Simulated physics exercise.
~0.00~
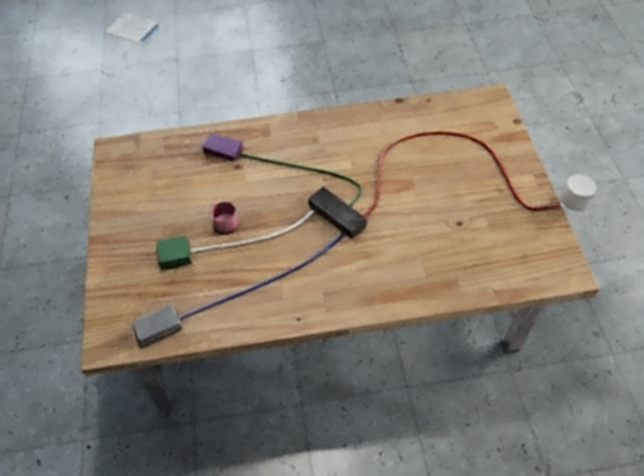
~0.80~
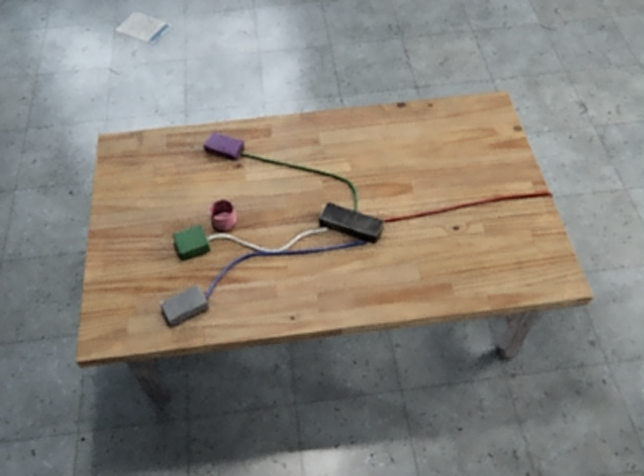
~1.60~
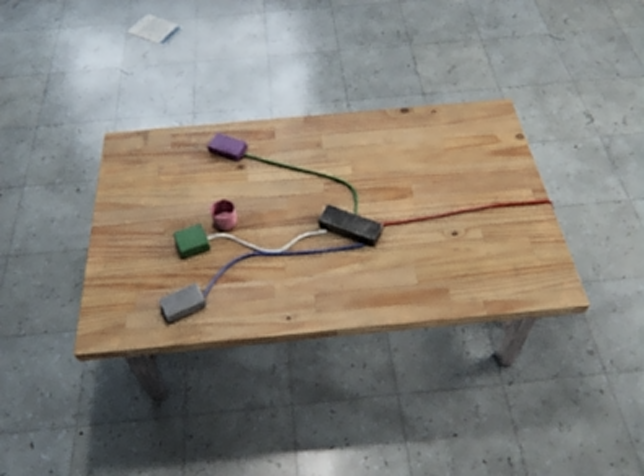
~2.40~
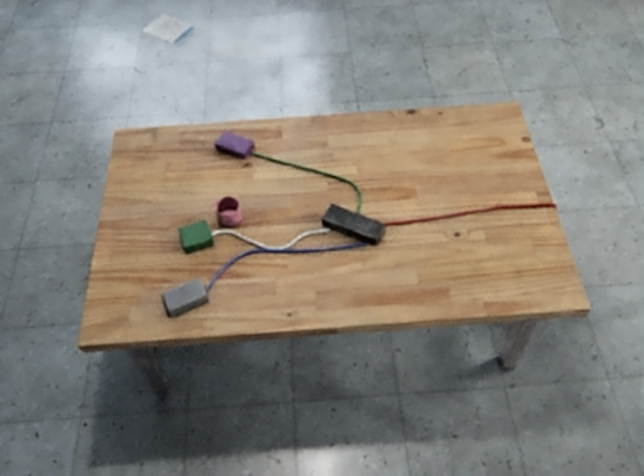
The clip opens on a wooden table where a black power strip is joined by cables to a purple charger, a green drive and a grey phone, with a pink cup among them. A red cable loops from the strip to a white speaker already slipping off the right side. The speaker drops out of sight and the red cable pulls straight, tugging the strip slightly right. The drive and phone are dragged a little right too, while the charger and cup stay put. Everything then rests, the red cable stretched over the edge, as the view drifts slightly.
